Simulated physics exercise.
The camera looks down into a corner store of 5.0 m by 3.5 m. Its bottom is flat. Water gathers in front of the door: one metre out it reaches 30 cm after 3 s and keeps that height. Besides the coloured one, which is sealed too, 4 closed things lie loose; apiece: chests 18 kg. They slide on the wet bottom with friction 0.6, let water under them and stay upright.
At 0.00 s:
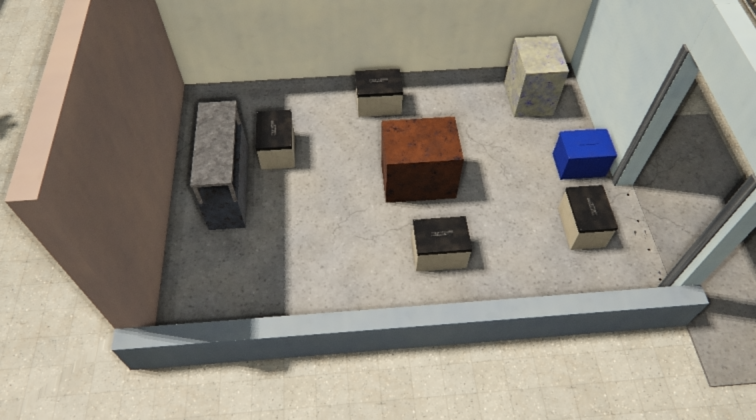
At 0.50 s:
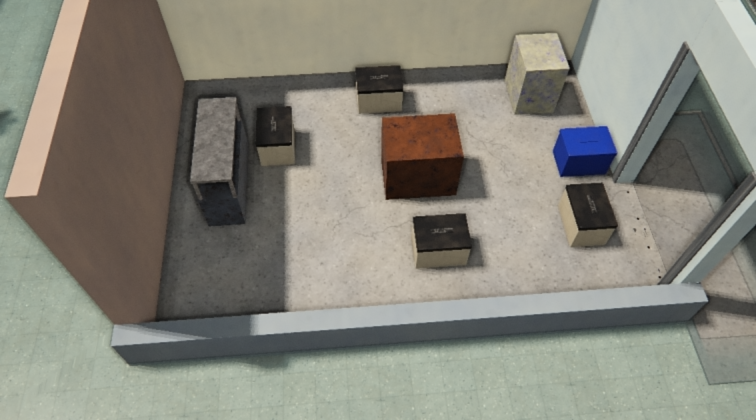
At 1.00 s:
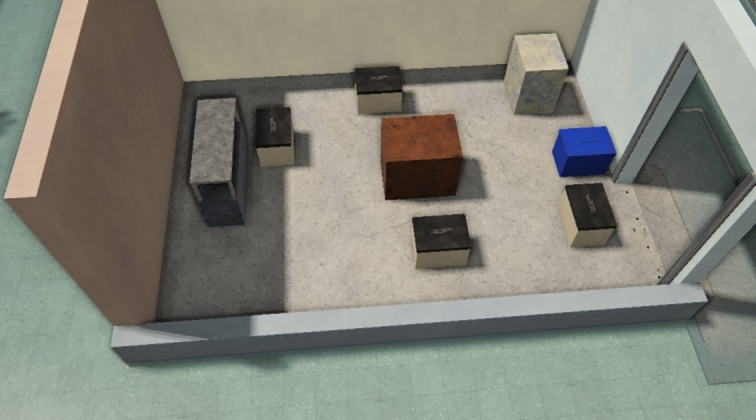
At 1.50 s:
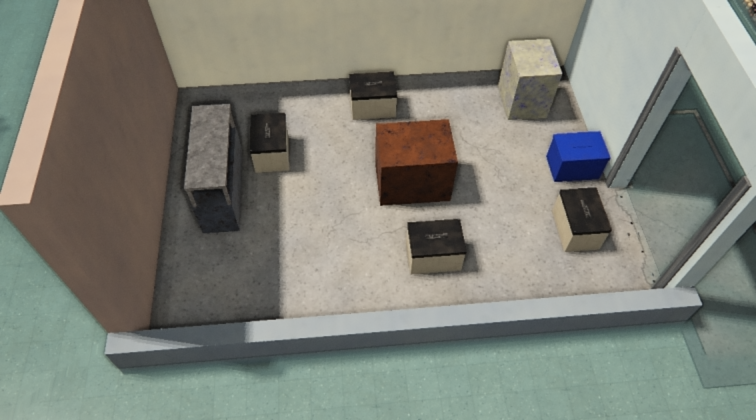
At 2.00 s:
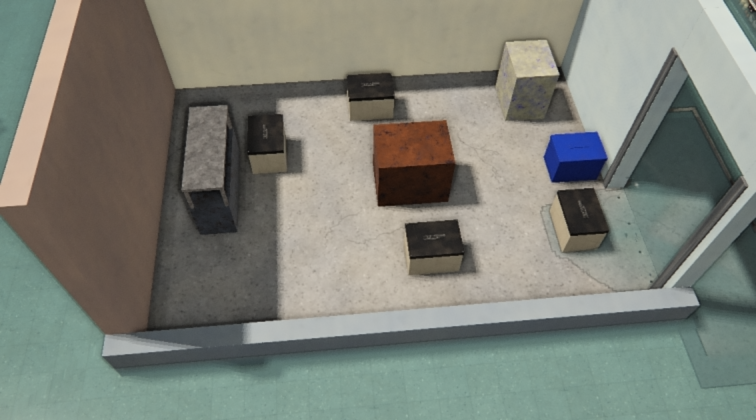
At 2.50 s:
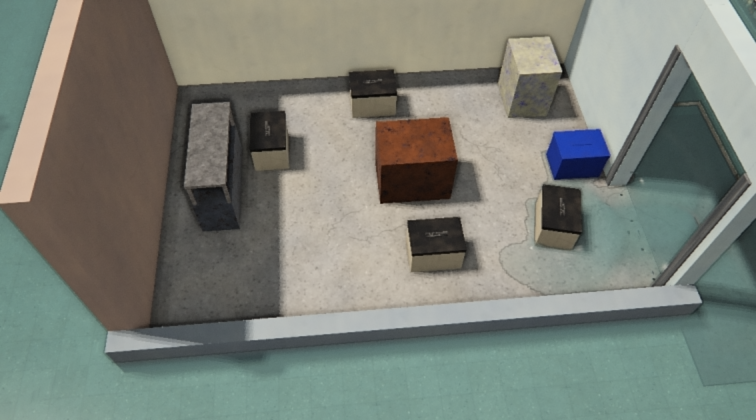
Water spread over the ground outside a small walled room, then seeped in past the doorway on the right, and the dark-topped box near the blue chest shifted a little to the left.
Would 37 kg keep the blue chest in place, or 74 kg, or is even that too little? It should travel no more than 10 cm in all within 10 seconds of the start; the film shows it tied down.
Verdict: The smaller load will do.
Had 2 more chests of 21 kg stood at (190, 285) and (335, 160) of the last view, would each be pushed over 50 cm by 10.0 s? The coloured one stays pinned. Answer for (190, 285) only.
Answer: More.
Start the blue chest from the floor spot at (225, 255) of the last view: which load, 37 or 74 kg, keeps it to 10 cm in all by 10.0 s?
It takes the larger.
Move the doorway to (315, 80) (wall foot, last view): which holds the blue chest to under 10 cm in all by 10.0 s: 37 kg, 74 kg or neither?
In that case only the higher weight holds it.
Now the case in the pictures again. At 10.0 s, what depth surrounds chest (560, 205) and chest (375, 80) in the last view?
About 11 and 13 cm.
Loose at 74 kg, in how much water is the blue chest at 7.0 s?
About 4 cm.
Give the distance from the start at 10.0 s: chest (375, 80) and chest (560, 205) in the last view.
In turn: 100 cm, 250 cm.
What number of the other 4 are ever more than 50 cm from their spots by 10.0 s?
4 of them.
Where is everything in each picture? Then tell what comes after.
The first frame shows the blue chest at (588, 143) rests on the ground; 0.0 m2 under water; 0 of 5 have shifted.
The second frame shows the blue chest at (589, 141), on the bottom; water covers 0.0 m2; 0 of 5 have shifted.
The third frame shows the blue chest at (588, 141), on the bottom; 0.0 m2 under water; 0 of 5 have shifted.
The fourth frame shows the blue chest at (582, 146), on the bottom; water covers 0.0 m2; 0 of 5 have shifted.
The fifth frame shows the blue chest at (579, 146), on the bottom; water covers 0.5 m2; 0 of 5 have shifted.
The sixth frame shows the blue chest at (582, 144), on the bottom; 1.3 m2 under water; 1 of 5 have shifted.
After 3.5 s the blue chest would be 0 cm from its start with 37 kg and 0 cm from its start with 74 kg; 4 cm of water round it then.
After 4.5 s the blue chest would be 0 cm from its start with 37 kg and 0 cm from its start with 74 kg; 4 cm of water round it then.
After 7.0 s the blue chest would be 0 cm from its start with 37 kg and 0 cm from its start with 74 kg; 4 cm of water round it then.
After 10.0 s the blue chest would be 0 cm from its start with 37 kg and 0 cm from its start with 74 kg; 9 cm of water round it then.
